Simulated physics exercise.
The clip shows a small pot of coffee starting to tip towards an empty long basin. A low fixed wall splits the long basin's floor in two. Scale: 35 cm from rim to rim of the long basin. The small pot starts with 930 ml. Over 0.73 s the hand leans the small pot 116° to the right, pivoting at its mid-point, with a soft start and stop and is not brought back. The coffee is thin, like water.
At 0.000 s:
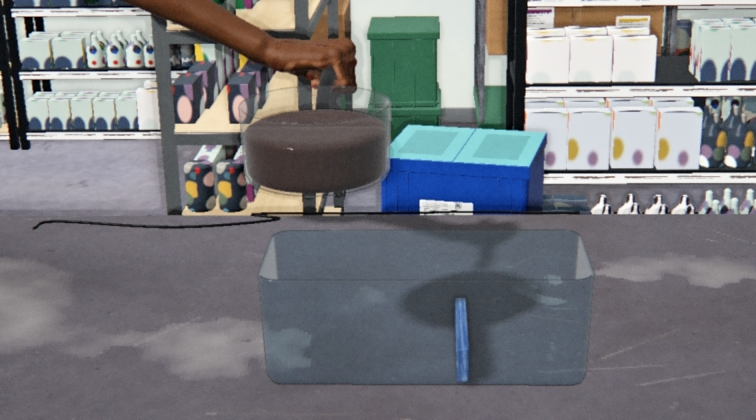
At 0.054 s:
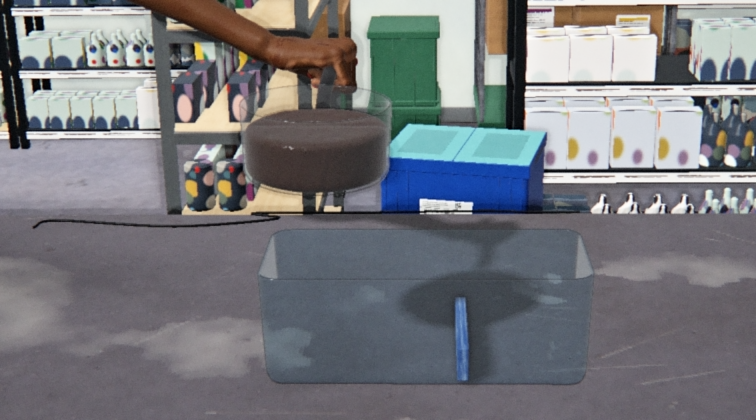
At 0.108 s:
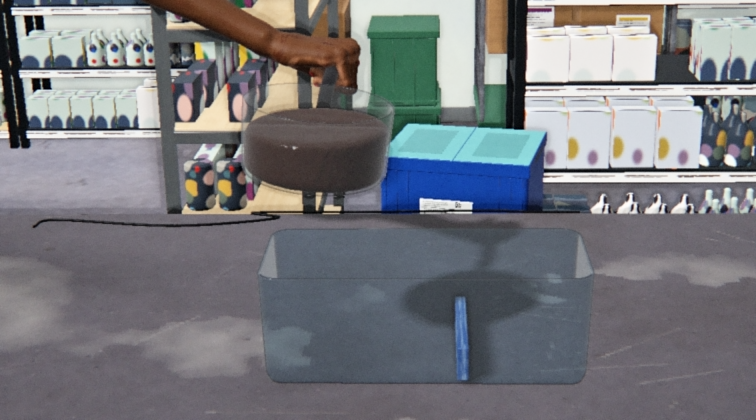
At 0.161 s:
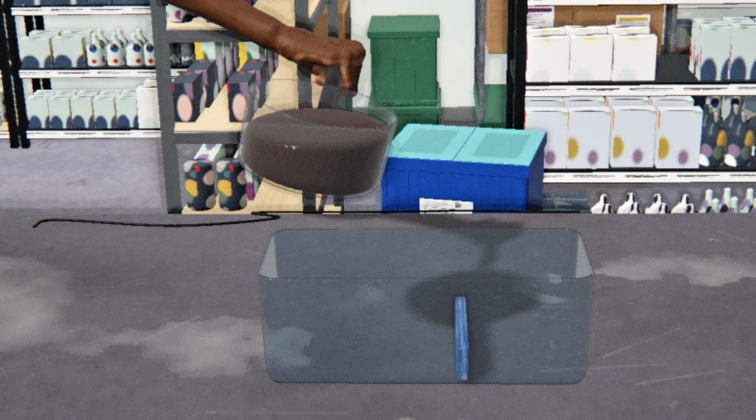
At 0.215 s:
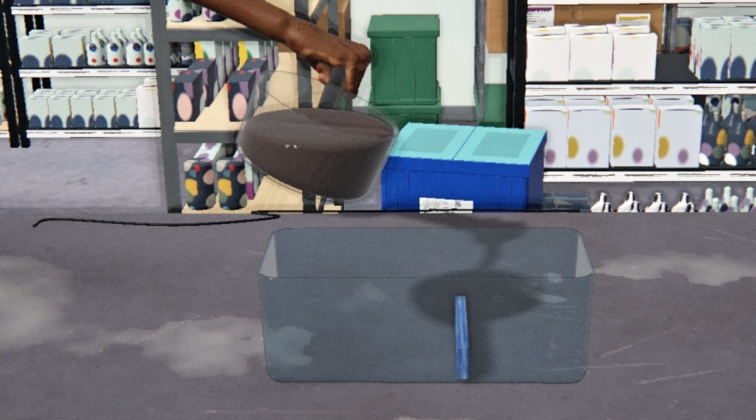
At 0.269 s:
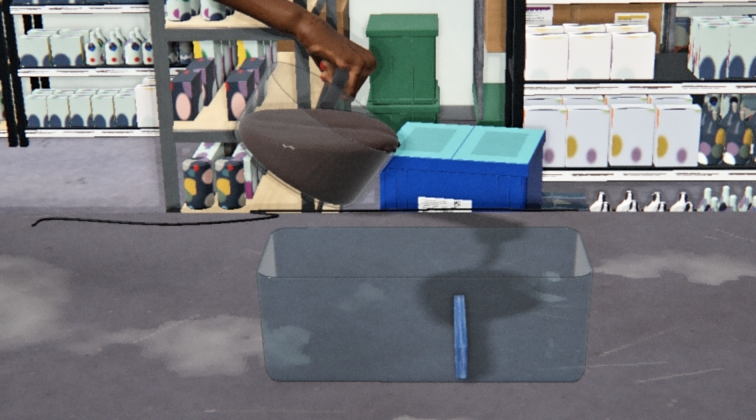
In a shop with stocked shelves, a hand held a small clear pot of dark coffee above an empty long basin, then leaned it slowly to the right until the coffee reached its rim.
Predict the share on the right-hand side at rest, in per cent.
About 22 per cent.
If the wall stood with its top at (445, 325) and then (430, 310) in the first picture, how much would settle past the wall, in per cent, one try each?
In turn about 35 and 50 per cent.
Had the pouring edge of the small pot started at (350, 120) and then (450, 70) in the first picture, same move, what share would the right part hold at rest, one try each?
First 20, then 55 per cent.
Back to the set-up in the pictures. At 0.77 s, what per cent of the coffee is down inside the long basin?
Near 88 in a hundred.
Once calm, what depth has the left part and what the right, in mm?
Some 24 mm on the left and 12 mm on the right.
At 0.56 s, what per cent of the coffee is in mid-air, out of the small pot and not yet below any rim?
Near 38 in a hundred.
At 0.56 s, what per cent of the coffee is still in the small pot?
Some 22 per cent.
By 0.56 s the tilt is 101° and 22 per cent is still to pour, 33 is left of the wall and 8 right of it.
By 0.77 s the tilt is 116° and 3 per cent is still to pour, 72 is left of the wall and 16 right of it.
By 0.99 s the tilt is 116° and 0 per cent is still to pour, 72 is left of the wall and 20 right of it.
By 1.23 s the tilt is 116° and 0 per cent is still to pour, 71 is left of the wall and 21 right of it.
At rest 71 per cent lies left of the wall, 22 right of it and 8 outside.
